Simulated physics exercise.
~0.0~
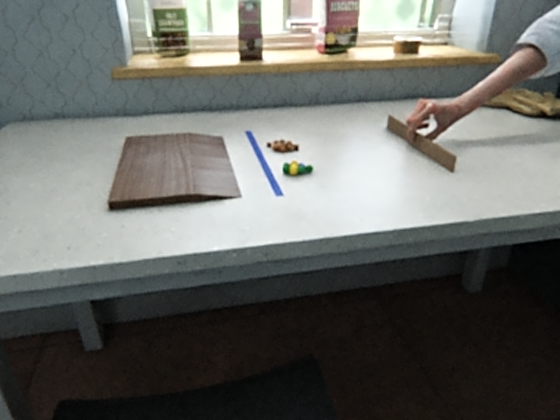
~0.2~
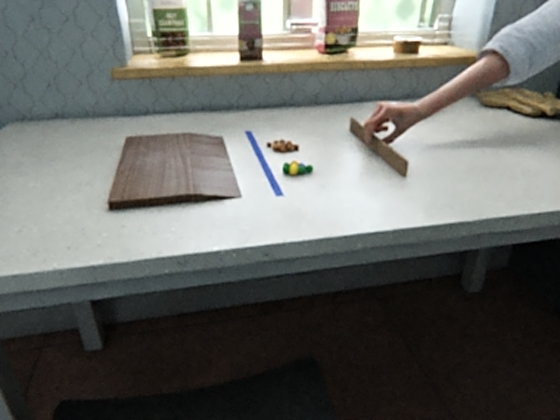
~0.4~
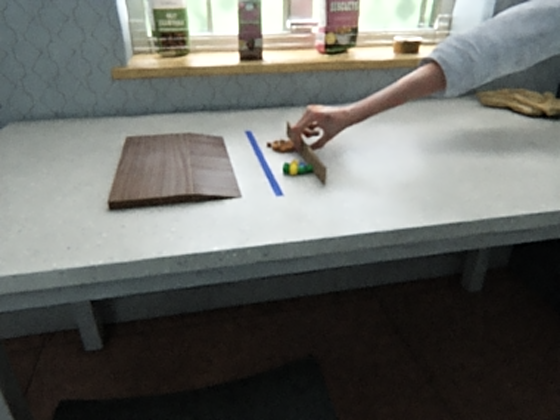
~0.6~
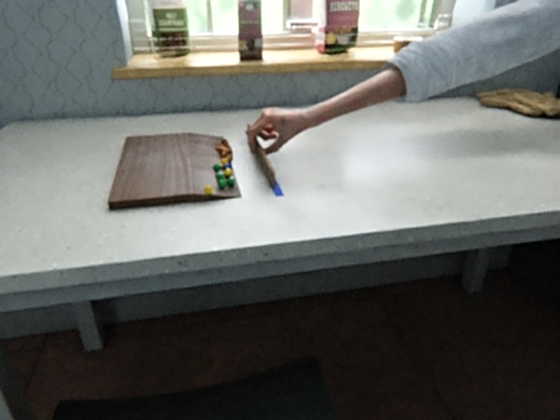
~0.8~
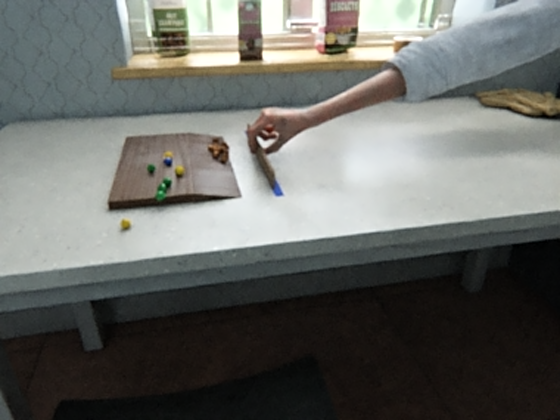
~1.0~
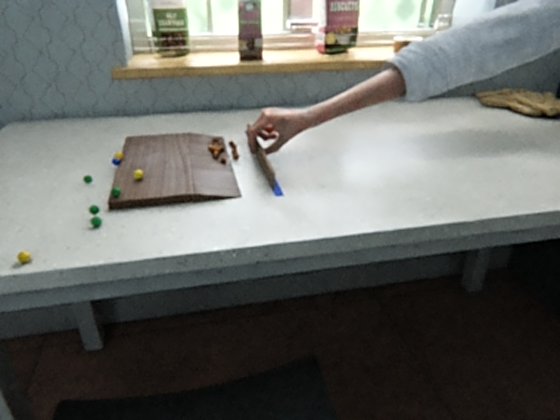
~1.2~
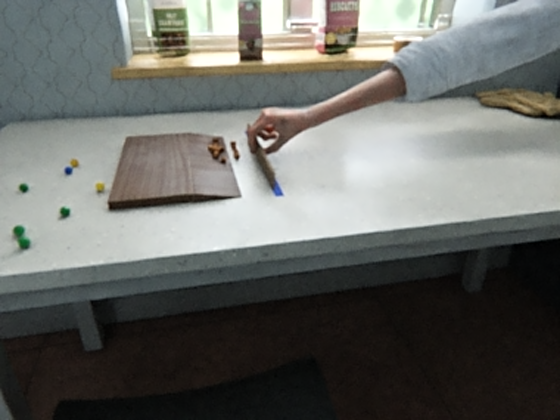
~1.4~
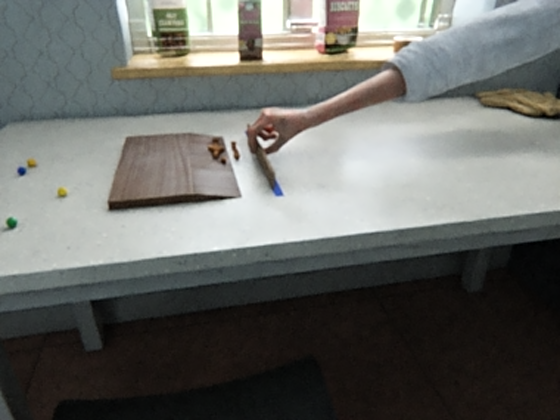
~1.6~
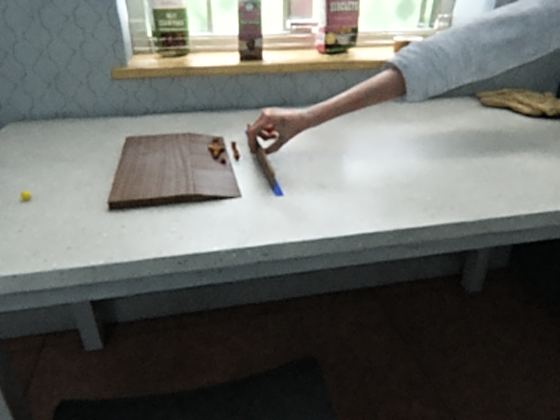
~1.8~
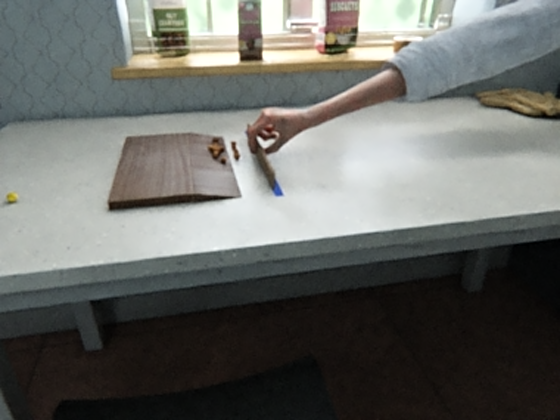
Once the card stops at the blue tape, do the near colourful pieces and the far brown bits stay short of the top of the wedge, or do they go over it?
The near colourful pieces go over the top and roll away to the left. The far brown bits fall short of the top, resting on the right side of the wedge and just in front of it.
